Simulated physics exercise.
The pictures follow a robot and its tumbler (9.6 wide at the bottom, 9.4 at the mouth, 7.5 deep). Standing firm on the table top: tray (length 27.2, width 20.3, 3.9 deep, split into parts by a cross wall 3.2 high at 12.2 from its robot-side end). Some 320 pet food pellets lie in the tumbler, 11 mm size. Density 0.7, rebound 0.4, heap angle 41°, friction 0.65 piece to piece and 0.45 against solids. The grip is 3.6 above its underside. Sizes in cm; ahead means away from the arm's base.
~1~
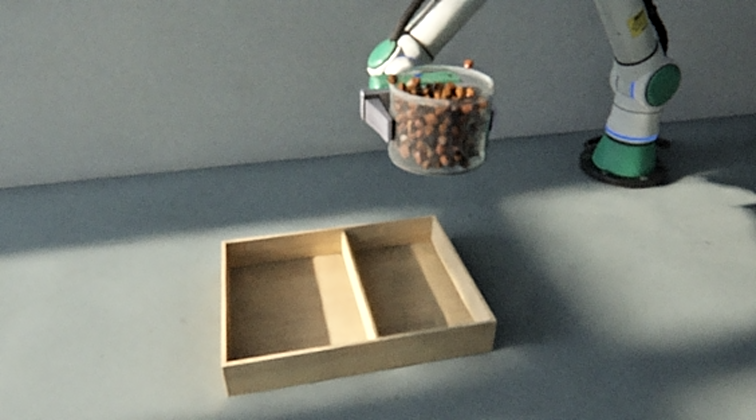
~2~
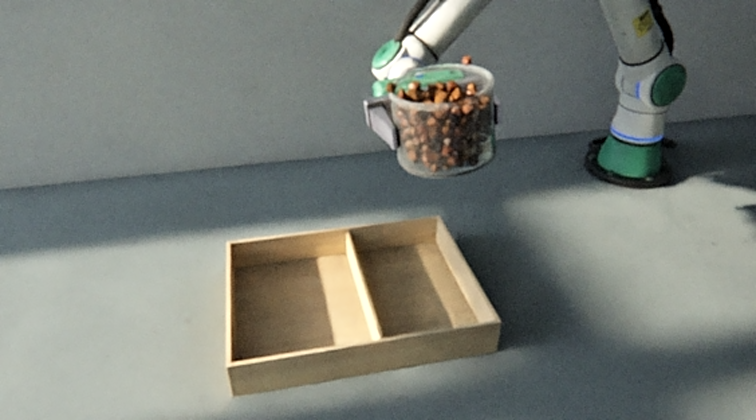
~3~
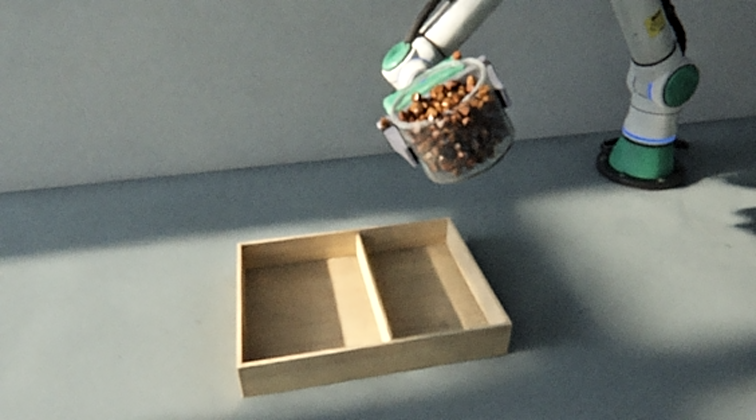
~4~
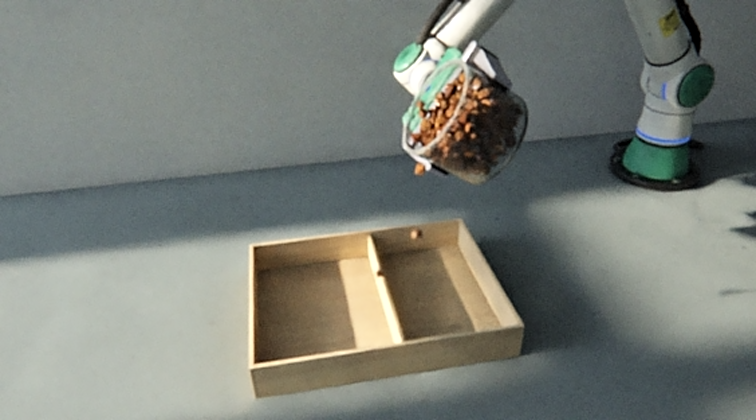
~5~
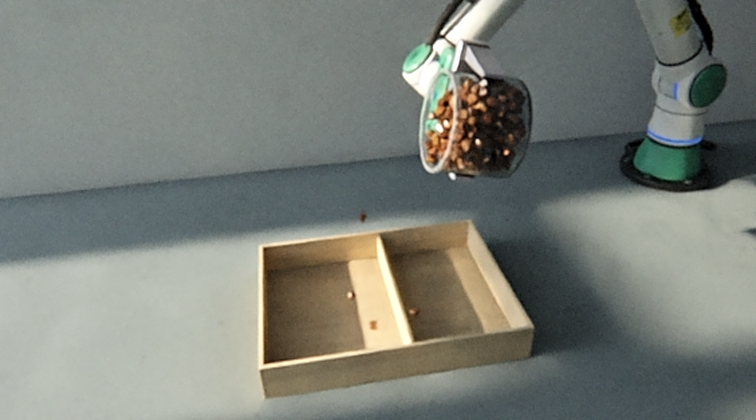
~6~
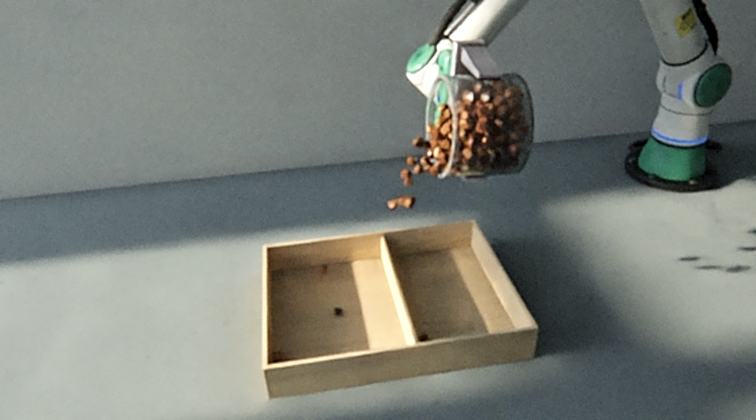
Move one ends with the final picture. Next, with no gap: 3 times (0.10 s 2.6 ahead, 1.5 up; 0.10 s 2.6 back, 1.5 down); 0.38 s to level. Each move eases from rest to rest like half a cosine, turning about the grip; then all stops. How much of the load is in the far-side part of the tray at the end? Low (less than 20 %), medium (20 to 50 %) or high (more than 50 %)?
Share in the far-side part of the tray: High (more than 50 %).
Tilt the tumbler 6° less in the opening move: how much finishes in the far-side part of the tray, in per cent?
Some 65 per cent.
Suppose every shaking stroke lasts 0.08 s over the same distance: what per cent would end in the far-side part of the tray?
It would be near 90 per cent.
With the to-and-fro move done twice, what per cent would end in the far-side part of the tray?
Then about 70 per cent.
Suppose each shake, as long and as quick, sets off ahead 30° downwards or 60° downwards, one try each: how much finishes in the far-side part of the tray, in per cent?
Some 45 and 30 per cent.
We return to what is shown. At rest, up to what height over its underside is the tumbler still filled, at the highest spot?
About 3.5 cm.
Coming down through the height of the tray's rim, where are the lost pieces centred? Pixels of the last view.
Around (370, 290).
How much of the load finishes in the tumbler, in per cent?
Roughly 10 per cent.
Then, 0.39 s after the last picture, tilted 86° forward, highest piece 22 above the table; 159 in the far-side part, 109 in the tumbler, 18 in the robot-side part, 36 in flight or on a rim.
Then, 0.78 s after the last picture, tilted 45° forward, highest piece 23 above the table; 240 in the far-side part, 46 in the robot-side part, 34 in the tumbler, 2 on the table or floor.
Then, 1.18 s after the last picture, level, highest piece 22 above the table; 240 in the far-side part, 46 in the robot-side part, 34 in the tumbler, 2 on the table or floor.
Then, 2.23 s after the last picture, level, highest piece 22 above the table; 240 in the far-side part, 46 in the robot-side part, 34 in the tumbler, 2 on the table or floor.
Final count, 240 in the far-side part, 46 in the robot-side part, 34 in the tumbler, 2 on the table or floor. That is 75 % in the far-side part of the tray.
